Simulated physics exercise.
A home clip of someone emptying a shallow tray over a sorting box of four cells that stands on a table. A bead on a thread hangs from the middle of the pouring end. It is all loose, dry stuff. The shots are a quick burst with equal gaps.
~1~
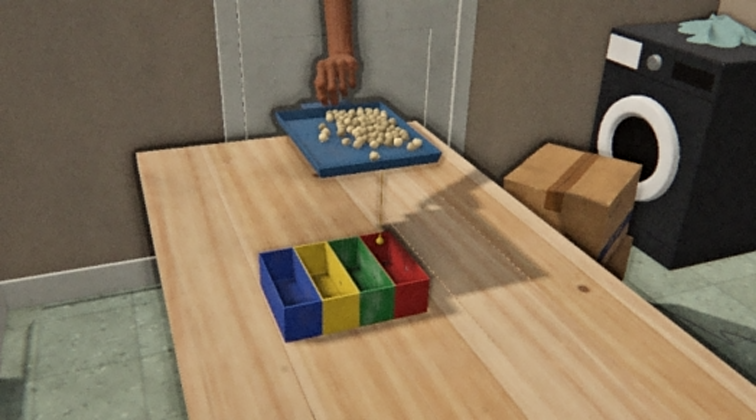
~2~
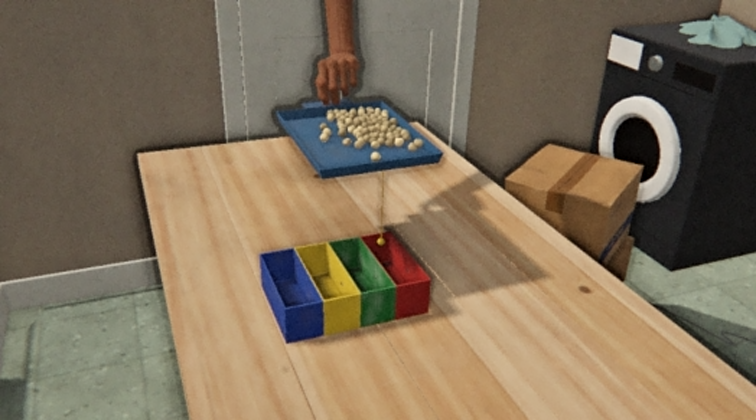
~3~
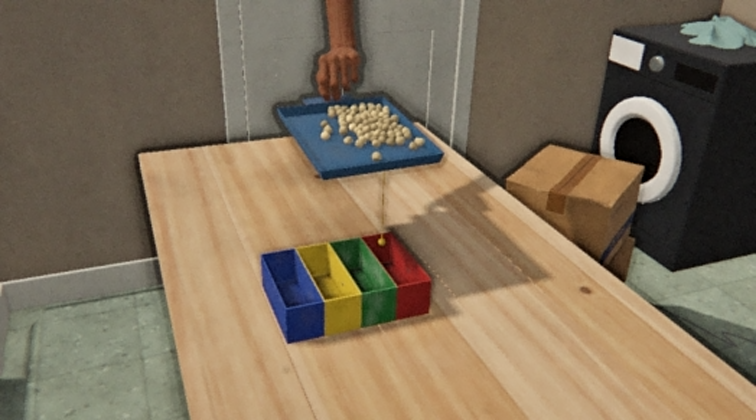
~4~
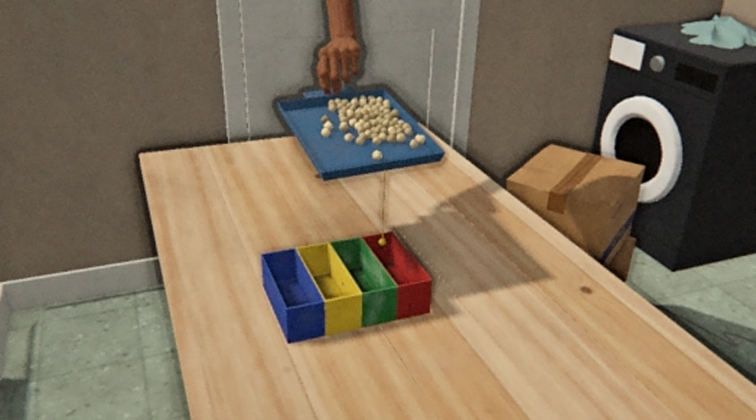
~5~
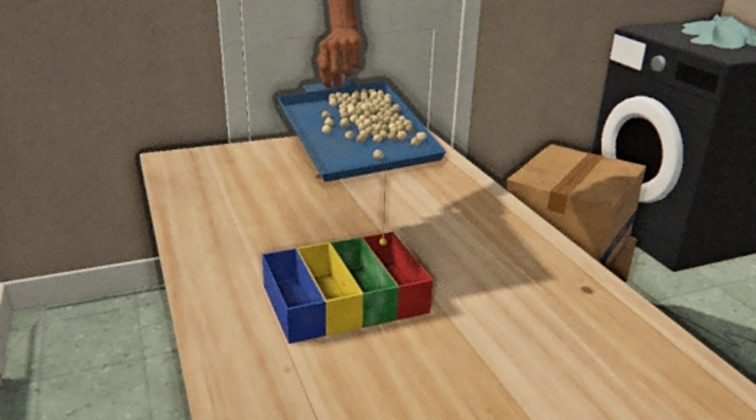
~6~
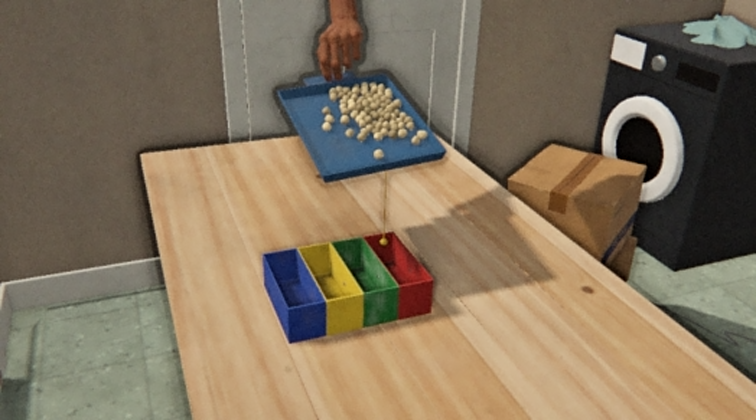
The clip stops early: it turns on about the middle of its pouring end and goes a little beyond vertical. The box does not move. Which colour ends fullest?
The yellow one ends fullest.
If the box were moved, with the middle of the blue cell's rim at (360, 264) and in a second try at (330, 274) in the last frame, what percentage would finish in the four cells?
Roughly 50 per cent, and 100 per cent.
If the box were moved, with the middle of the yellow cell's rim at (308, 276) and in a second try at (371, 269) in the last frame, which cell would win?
In turn: The cell in green; the blue cell.
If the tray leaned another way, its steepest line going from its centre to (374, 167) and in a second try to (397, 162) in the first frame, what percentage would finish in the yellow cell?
Near 10 % and 0 %.
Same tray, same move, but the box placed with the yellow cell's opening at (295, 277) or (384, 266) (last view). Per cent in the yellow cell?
About 10 and 20 per cent.
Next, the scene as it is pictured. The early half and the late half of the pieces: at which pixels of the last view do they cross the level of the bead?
At about (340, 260), then at (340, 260).
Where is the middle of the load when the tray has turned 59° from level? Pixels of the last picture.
Roughly at (369, 149).
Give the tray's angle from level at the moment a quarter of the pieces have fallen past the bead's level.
At about 90°.
Shortly afterwards, tray tipped steeply; all but a few on the tray; only a few in the yellow cell; only a few in the blue cell.
Next, tray tipped right over; a little on the tray; near a third in the yellow cell; near a quarter in the green cell; a little in the red cell; a little in the blue cell; near a quarter falling or outside the box.
Some moments later, tray tipped past a quarter turn; near half in the yellow cell; near a quarter in the green cell; a little in the red cell; a little in the blue cell; only a few falling or outside the box.
In the end, tray tipped past a quarter turn; near half in the yellow cell; near a quarter in the green cell; a little in the red cell; a little in the blue cell; only a few outside the box.
